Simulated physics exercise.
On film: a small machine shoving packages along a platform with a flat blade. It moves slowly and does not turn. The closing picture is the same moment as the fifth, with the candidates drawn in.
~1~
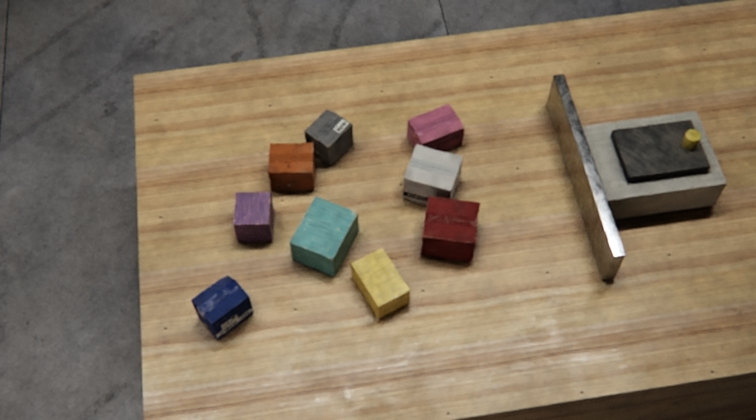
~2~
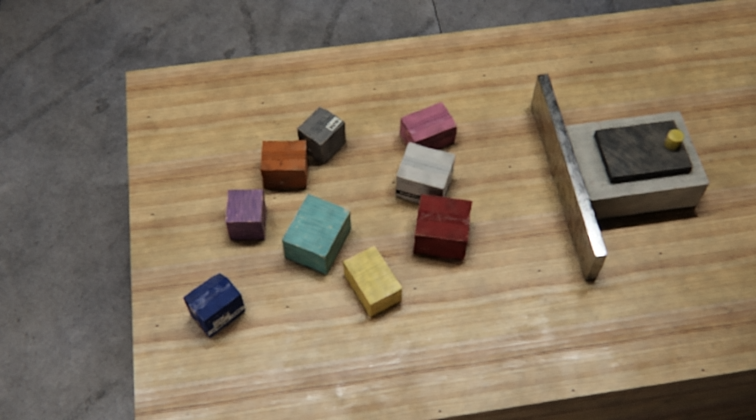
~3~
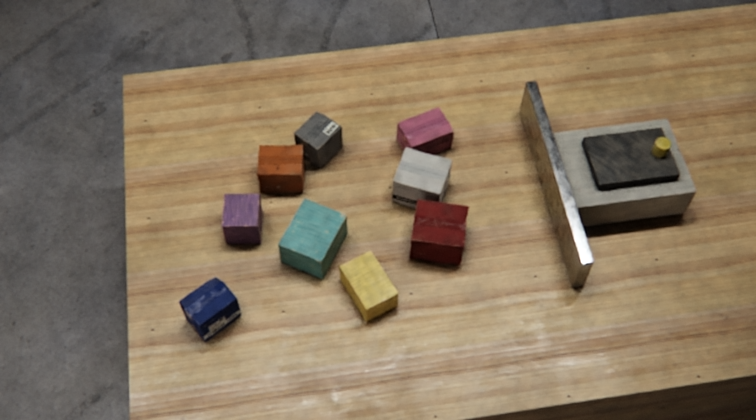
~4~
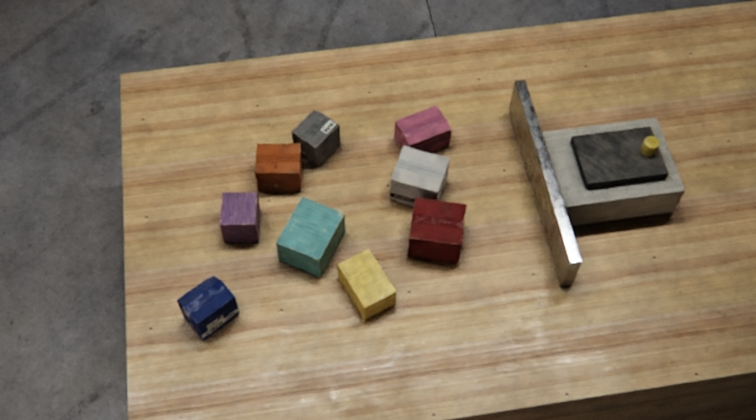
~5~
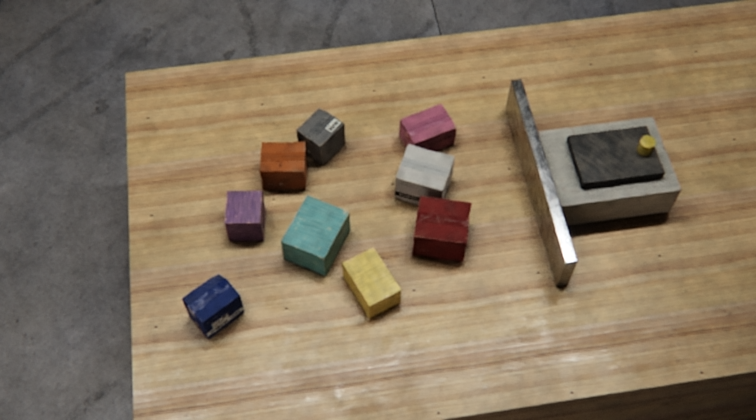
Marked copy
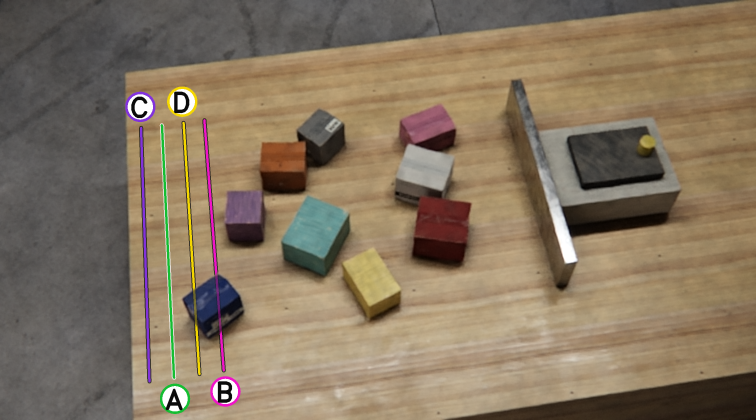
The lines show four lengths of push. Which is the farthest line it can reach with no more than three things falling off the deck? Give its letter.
As far as mark B.
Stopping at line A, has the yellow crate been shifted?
Yes.
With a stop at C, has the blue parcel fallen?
By then, yes.
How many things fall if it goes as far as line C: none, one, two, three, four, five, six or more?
By then, six or more.
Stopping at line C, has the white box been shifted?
By then, yes.
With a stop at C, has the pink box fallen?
Yes.
On the marked copy, A at (168, 241); B at (213, 235); C at (145, 244); D at (191, 238).
With B. Early on, robot (494, 172); pink box (380, 132); red parcel (401, 240).
Further on, robot (375, 187); blue parcel (206, 310); purple crate (204, 219).
At the end, robot (282, 199); turquoise crate (135, 272); purple crate (134, 230); none fallen.
As for the rest, A drops five; C drops nine; D drops five.
